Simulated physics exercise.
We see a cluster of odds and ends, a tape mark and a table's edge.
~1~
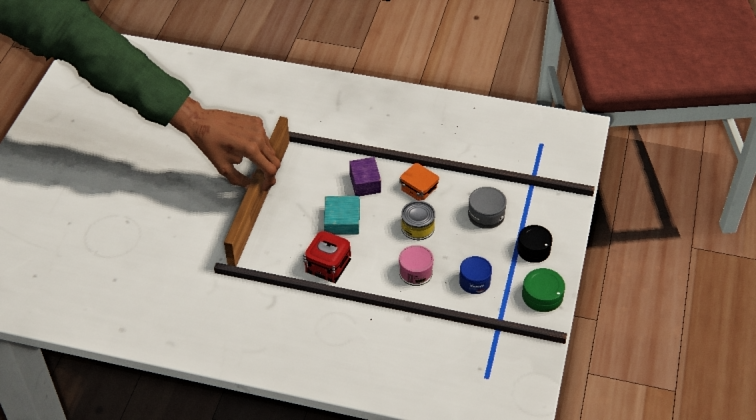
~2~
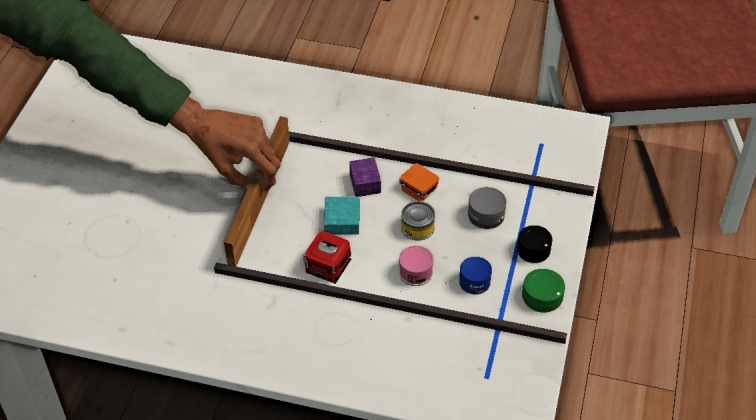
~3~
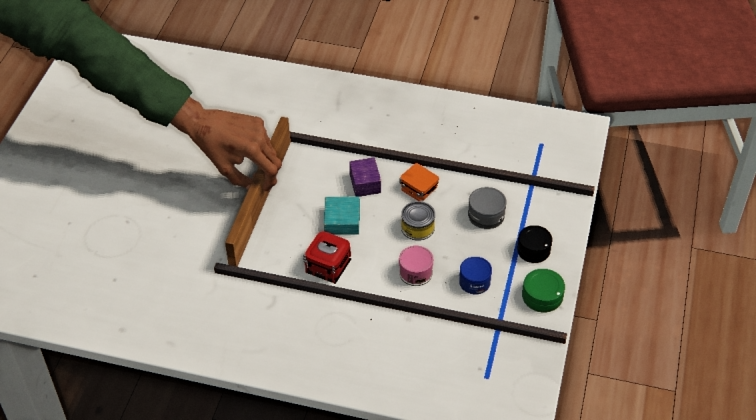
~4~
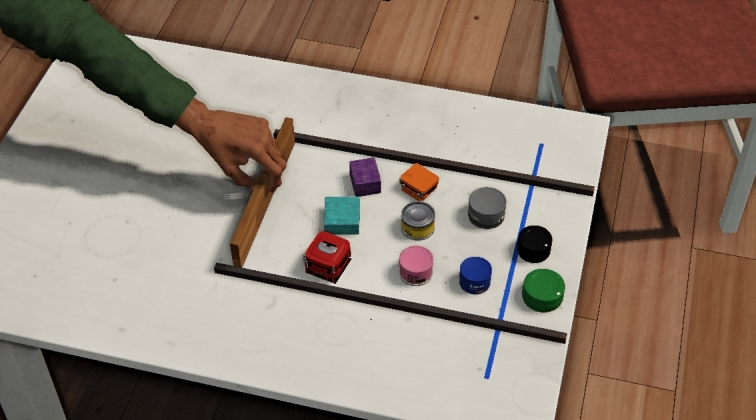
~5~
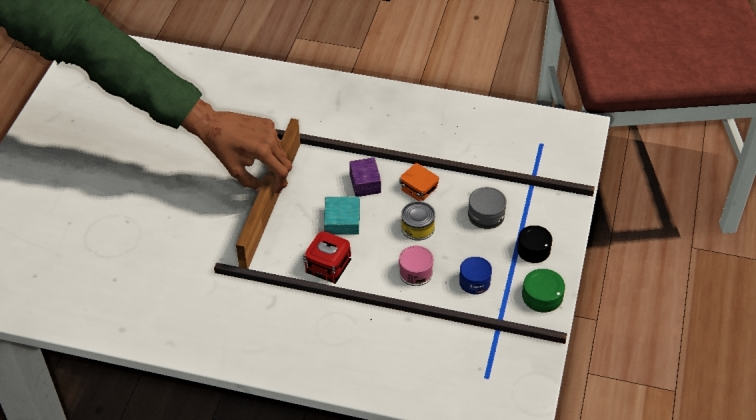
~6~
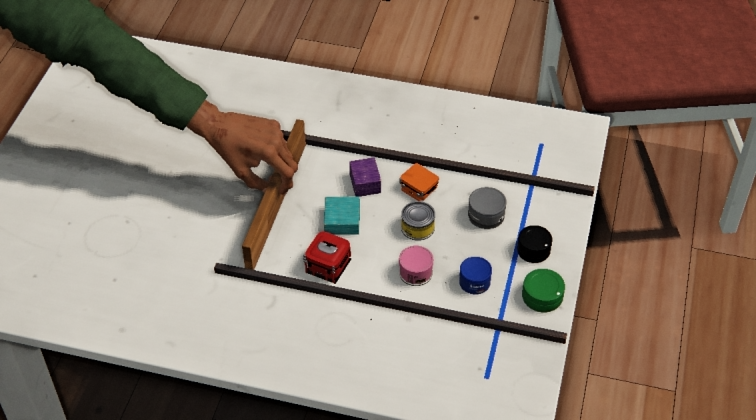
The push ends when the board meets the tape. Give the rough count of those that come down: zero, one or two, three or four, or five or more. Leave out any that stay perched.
Here the number that fall off is three or four.
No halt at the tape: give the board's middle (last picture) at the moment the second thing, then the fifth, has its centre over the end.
Its middle is around (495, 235) and later (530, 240).
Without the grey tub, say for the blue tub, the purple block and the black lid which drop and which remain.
The blue tub goes over, the purple block remains up, the black lid tumbles off.
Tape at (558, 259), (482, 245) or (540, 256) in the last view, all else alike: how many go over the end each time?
It would be 7, 1 and 6.
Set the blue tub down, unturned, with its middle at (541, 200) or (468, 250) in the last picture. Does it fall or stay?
The blue tub goes over; stays on.
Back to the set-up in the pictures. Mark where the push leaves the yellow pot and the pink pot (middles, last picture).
First (570, 253), then (560, 293).
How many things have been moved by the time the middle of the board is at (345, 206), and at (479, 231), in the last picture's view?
By then 3, and 10.
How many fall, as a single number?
Exactly 3.
A little later, none off yet; green lid at rest near (543, 290); black lid at rest near (535, 244); blue tub at rest near (475, 276).
When it is over, the number that fall off is three or four; down, blue tub, black lid and green lid.
